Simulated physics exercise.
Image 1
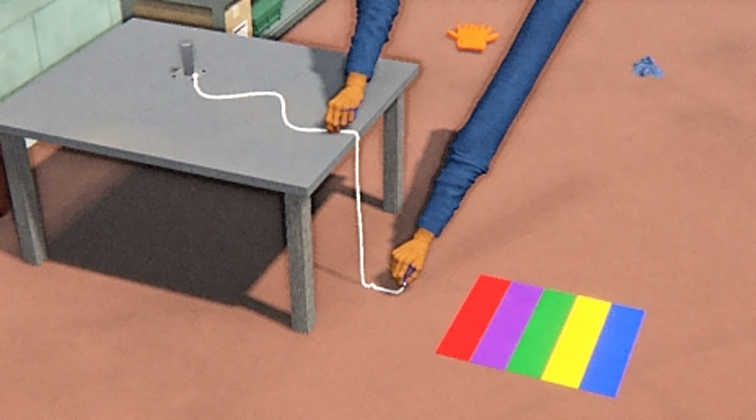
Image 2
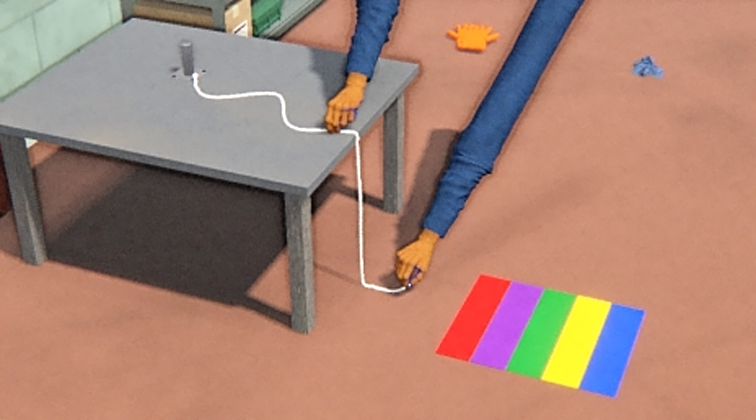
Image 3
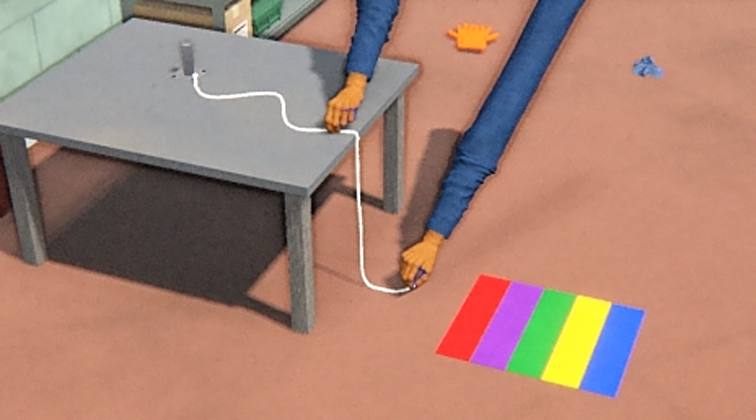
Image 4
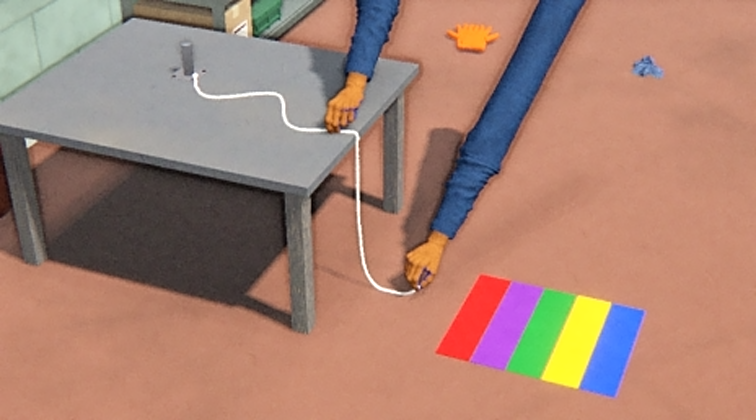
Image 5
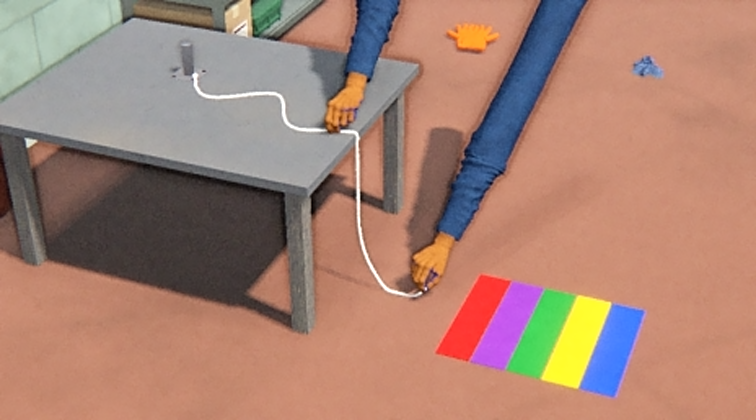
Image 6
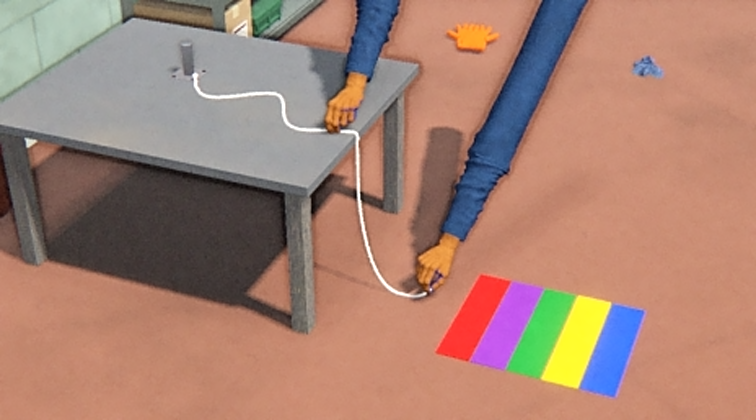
A hand at floor level slowly draws the end of a white cord a short way to the right, while another hand stays on the cord at the edge of a grey table. The steady, raised view shows a reddish-brown floor with red, purple, green, yellow and blue stripes at right. The hanging cord shifts from nearly upright to a slanting curve.
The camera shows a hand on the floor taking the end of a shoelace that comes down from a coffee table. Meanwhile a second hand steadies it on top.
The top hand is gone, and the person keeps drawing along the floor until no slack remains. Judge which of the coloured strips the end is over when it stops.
It is over the yellow strip.
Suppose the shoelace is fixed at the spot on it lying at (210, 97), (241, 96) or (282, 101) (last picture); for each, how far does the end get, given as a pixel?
Approximately at (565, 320), at (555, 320) and at (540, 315), in that order.
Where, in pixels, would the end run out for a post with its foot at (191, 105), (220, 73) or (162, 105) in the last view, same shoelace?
(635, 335), (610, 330) and (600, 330).
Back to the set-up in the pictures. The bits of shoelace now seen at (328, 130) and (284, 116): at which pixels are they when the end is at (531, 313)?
(365, 154) and (325, 121), approximately.
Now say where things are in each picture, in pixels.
End (404, 284); red (460, 342); purple (495, 350); green (530, 359); yellow (566, 367); blue (603, 376), in the first frame.
End (410, 285); shoelace through (198, 91) (262, 94) (286, 122) (354, 134) (361, 206) (362, 268), in the second frame.
End (414, 286), in the third frame.
End (419, 287); shoelace through (198, 91) (262, 94) (286, 122) (354, 134) (358, 205) (365, 269), in the fourth frame.
End (426, 289), in the fifth frame.
End (430, 290); shoelace through (198, 91) (262, 94) (286, 122) (354, 134) (360, 205) (376, 270), in the sixth frame.
Soon after, end near (531, 313); over green.
After that, end near (562, 320); over green.
At the stop, end near (580, 324); over yellow. It gets as far as the yellow strip.
